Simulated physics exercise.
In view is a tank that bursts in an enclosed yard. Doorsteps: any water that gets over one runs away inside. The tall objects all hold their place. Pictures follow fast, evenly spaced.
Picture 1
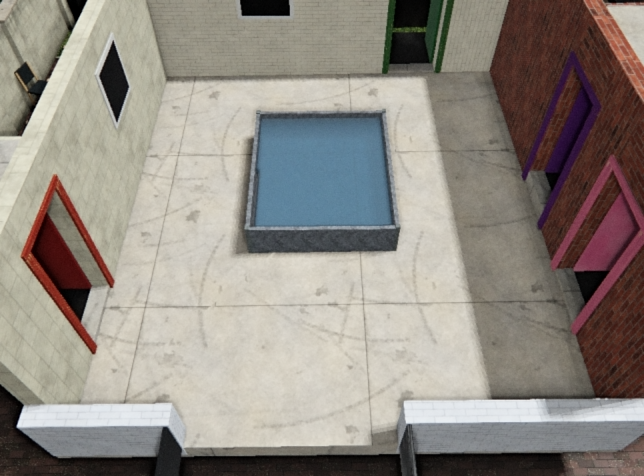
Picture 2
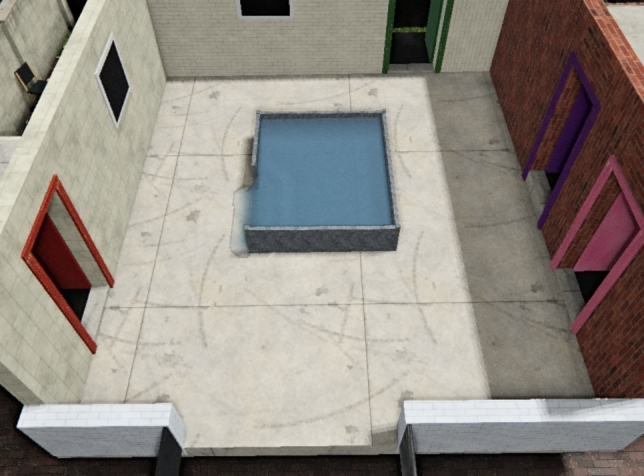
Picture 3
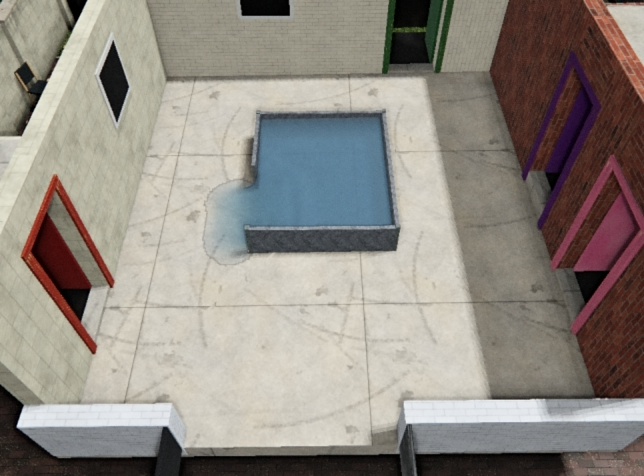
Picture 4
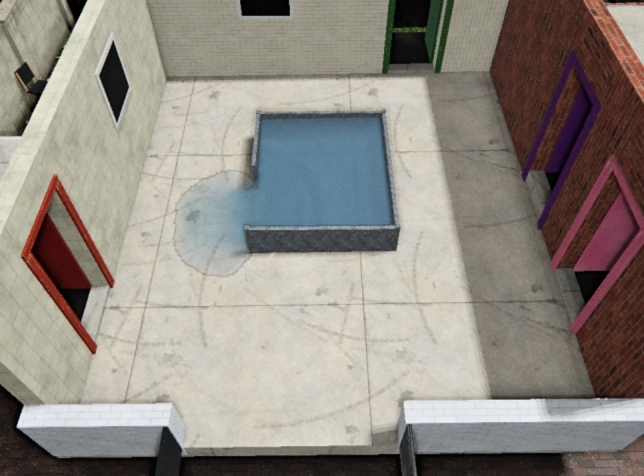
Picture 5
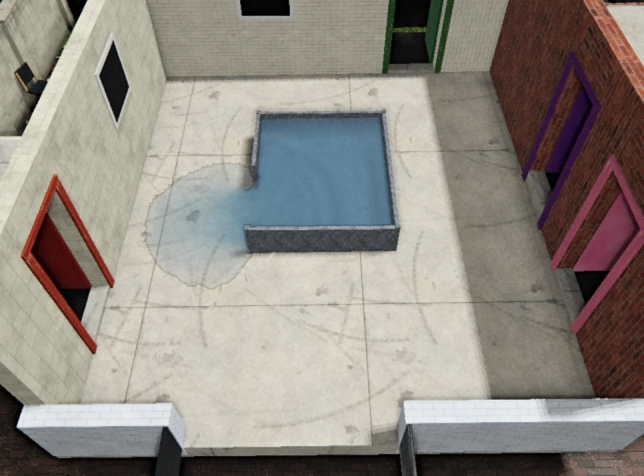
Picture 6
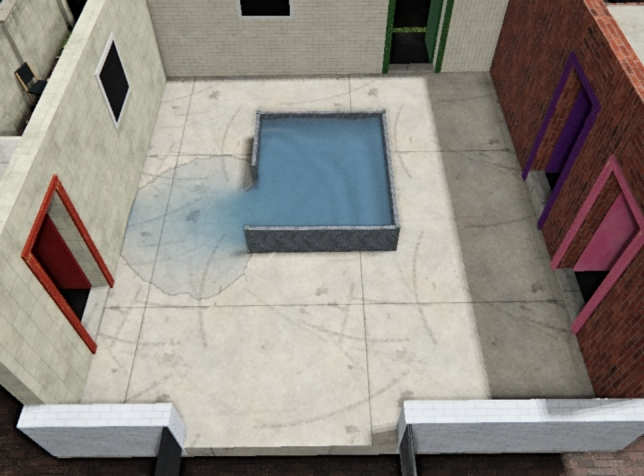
The video shows a raised tank of blue water in a walled yard with coloured door surrounds; its left side opens, and water pours out, spreading leftward across the pale paved ground in a widening, rounded puddle.
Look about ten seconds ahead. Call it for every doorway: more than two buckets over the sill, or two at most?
My call: The pink door two at most; the green door two at most; the purple door two at most; the red door more than two.
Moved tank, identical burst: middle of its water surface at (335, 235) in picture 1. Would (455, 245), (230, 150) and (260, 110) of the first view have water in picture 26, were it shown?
Going through them in that order: Still bare, waterlogged and still bare.
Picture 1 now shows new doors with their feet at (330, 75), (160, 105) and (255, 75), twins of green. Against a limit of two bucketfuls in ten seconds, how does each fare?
In turn: Holds, lets more in, floods.
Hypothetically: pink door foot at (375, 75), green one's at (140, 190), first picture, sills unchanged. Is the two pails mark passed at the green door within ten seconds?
Note - green: Comes out above.
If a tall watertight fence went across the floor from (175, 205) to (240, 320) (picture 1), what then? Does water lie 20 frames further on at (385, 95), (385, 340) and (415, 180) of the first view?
Results in sequence: Bone-dry / swamped / bone-dry.
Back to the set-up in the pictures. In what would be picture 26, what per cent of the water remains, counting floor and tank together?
Some 98 parts in a hundred have not run off.
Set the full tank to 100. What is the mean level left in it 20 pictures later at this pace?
48 percent or thereabouts.
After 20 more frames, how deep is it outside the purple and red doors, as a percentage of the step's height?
Approx. 0 % followed by 160 %.
A moment on, water covers 15 % of the floor; the pink door not reached, the green door not reached, the purple door not reached, the red door wet at the sill, nothing in.
Next, water covers 20 % of the floor; the pink door not reached, the green door not reached, the purple door not reached, the red door under two buckets in.
Then, water covers 35 % of the floor; the pink door not reached, the green door not reached, the purple door not reached, the red door over two buckets in.
Later, water covers 70 % of the floor; the pink door not reached, the green door wet at the sill, nothing in, the purple door not reached, the red door over two buckets in.
In the end, water covers 95 % of the floor; the pink door wet at the sill, nothing in, the green door wet at the sill, nothing in, the purple door wet at the sill, nothing in, the red door over two buckets in.
